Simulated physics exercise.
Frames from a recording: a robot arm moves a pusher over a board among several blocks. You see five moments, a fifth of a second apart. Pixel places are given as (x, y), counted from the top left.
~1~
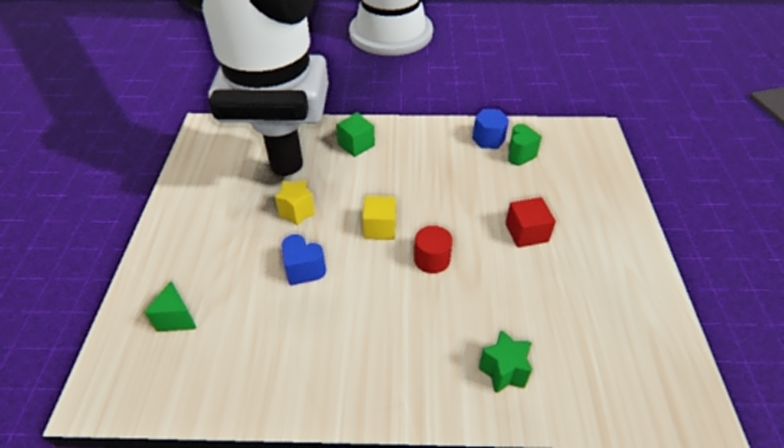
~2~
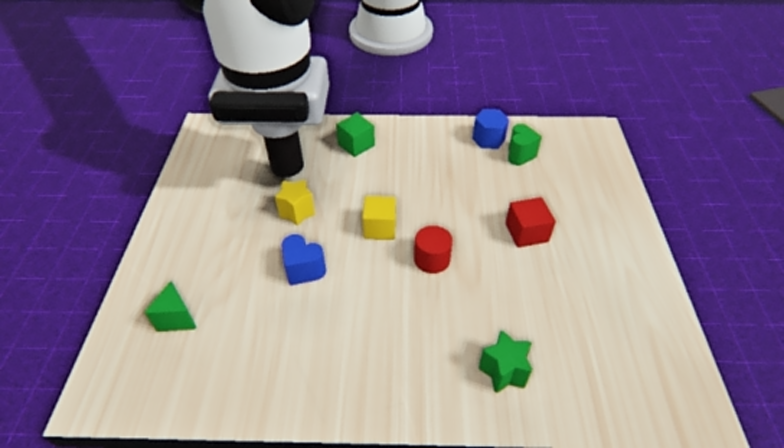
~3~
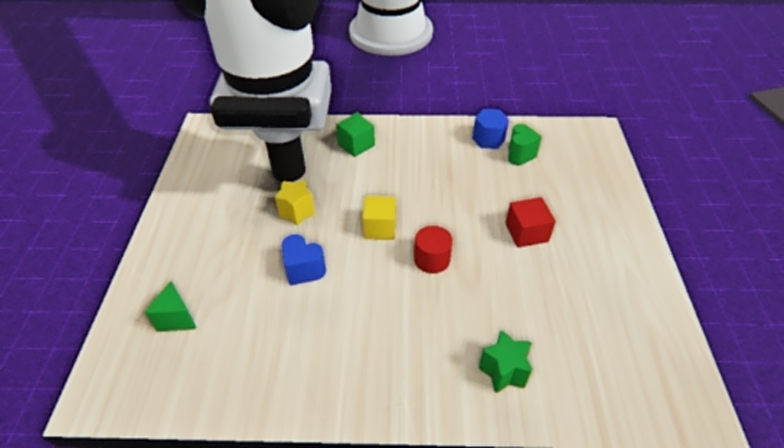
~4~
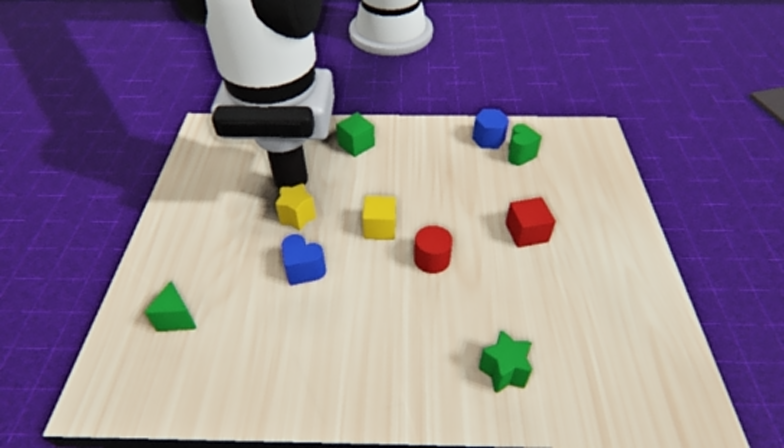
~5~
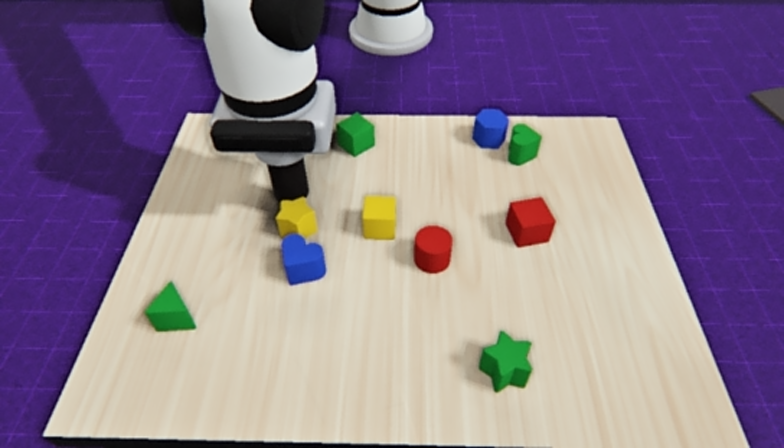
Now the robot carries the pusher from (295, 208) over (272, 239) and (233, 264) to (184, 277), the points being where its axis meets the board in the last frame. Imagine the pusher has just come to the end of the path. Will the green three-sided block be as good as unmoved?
I believe so.
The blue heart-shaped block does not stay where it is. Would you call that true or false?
That is true.
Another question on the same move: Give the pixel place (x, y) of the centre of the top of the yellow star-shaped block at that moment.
Final place: (289, 235).
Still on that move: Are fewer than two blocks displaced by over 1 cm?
No
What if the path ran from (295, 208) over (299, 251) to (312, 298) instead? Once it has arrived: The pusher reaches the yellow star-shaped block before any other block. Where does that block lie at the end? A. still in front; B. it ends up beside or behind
I choose A.
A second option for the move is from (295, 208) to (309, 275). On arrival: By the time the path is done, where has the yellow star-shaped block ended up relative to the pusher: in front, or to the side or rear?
The pusher still drives it.
On the path given first. One third of the way, pusher (267, 225); yellow star-shaped block (291, 233), turned 45° anticlockwise; blue heart-shaped block (303, 261).
Two thirds of the way, pusher (227, 249); yellow star-shaped block (289, 235), turned 55° anticlockwise; blue heart-shaped block (304, 262).
At the end, pusher (177, 262); green three-sided block unmoved; yellow star-shaped block (289, 235), turned 55° anticlockwise; blue heart-shaped block (304, 262).
